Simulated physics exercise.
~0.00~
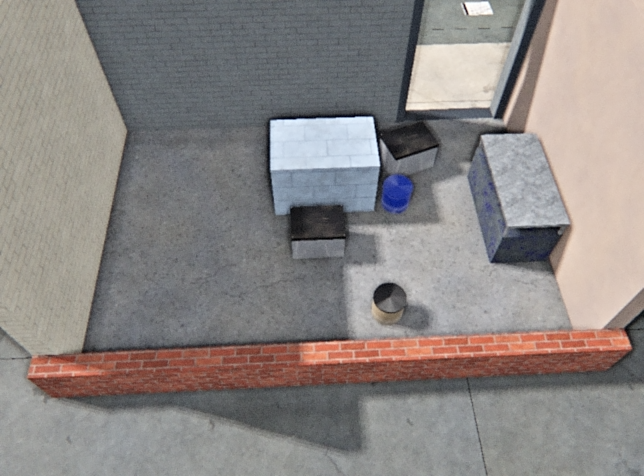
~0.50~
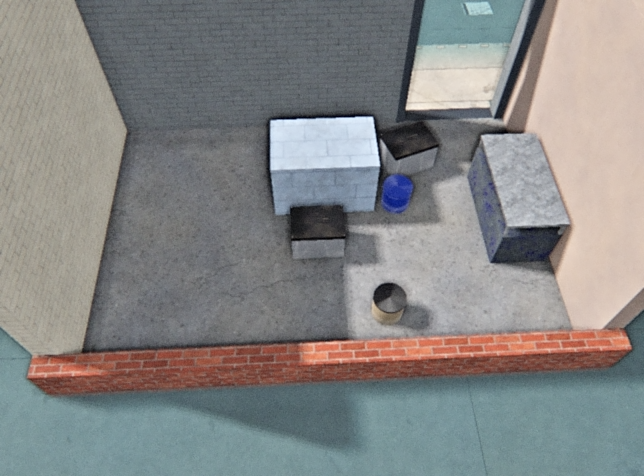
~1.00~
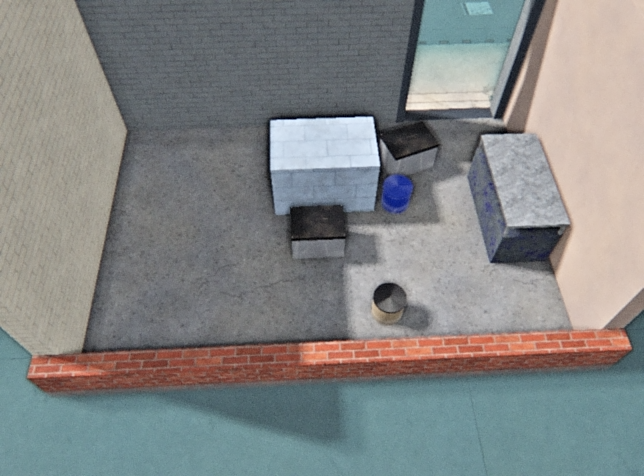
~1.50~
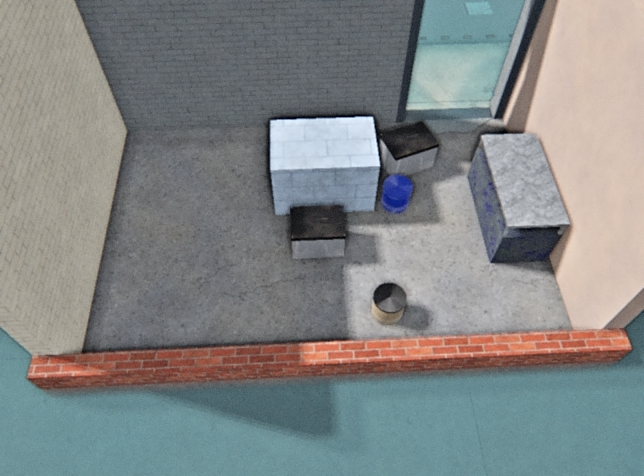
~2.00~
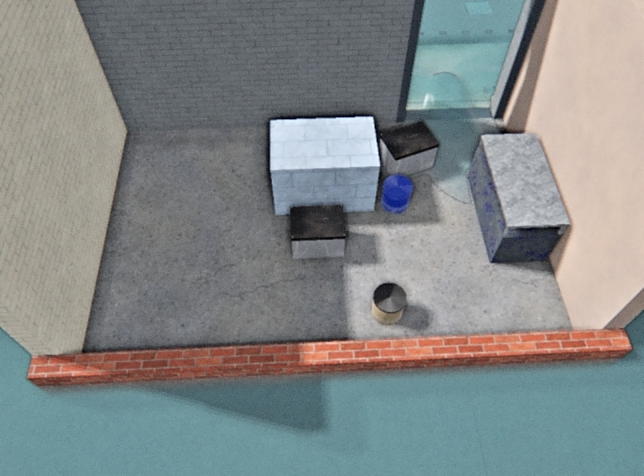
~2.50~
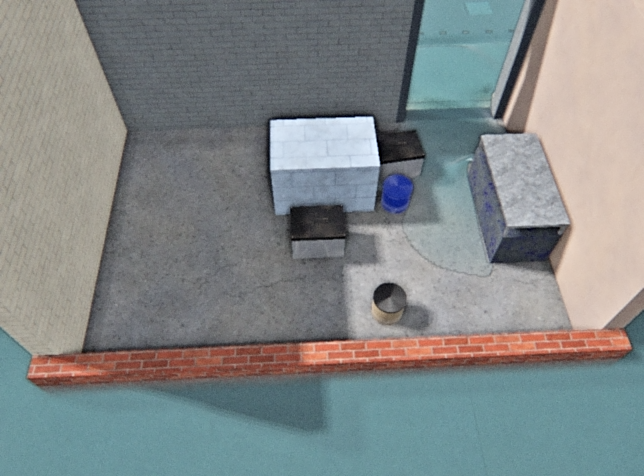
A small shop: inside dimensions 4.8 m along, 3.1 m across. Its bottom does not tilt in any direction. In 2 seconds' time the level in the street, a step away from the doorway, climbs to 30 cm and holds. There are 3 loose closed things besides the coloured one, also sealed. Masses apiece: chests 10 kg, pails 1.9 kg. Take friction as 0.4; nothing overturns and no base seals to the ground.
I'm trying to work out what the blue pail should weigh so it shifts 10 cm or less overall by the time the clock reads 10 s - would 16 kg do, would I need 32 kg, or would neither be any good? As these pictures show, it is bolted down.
It stays steady with neither amount.
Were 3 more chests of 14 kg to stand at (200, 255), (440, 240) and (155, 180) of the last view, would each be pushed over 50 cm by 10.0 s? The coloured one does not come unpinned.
Listed in order, they go over the bar, over the bar, over the bar.
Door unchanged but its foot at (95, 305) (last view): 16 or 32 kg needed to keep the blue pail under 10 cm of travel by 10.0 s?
Lab note: Upper mass required.
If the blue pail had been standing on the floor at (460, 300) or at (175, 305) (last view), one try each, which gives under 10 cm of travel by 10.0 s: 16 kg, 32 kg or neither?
Try by try, must use the heavier; must use the heavier.
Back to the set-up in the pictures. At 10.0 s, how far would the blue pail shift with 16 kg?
Close to 250 centimetres.
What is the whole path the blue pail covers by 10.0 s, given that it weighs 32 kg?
About 80 cm.
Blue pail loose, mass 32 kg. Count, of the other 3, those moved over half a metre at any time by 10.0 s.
By my count, 3.
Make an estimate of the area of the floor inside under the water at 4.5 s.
Somewhere around 8.5 m2, roughly.
After 3.5 s the blue pail would be 33 cm from its start with 16 kg and 4 cm from its start with 32 kg; 15 cm of water round it then.
After 4.5 s the blue pail would be 118 cm from its start with 16 kg and 44 cm from its start with 32 kg; 10 cm of water round it then.
After 7.0 s the blue pail would be 162 cm from its start with 16 kg and 51 cm from its start with 32 kg; 12 cm of water round it then.
After 10.0 s the blue pail would be 254 cm from its start with 16 kg and 70 cm from its start with 32 kg; 12 cm of water round it then.
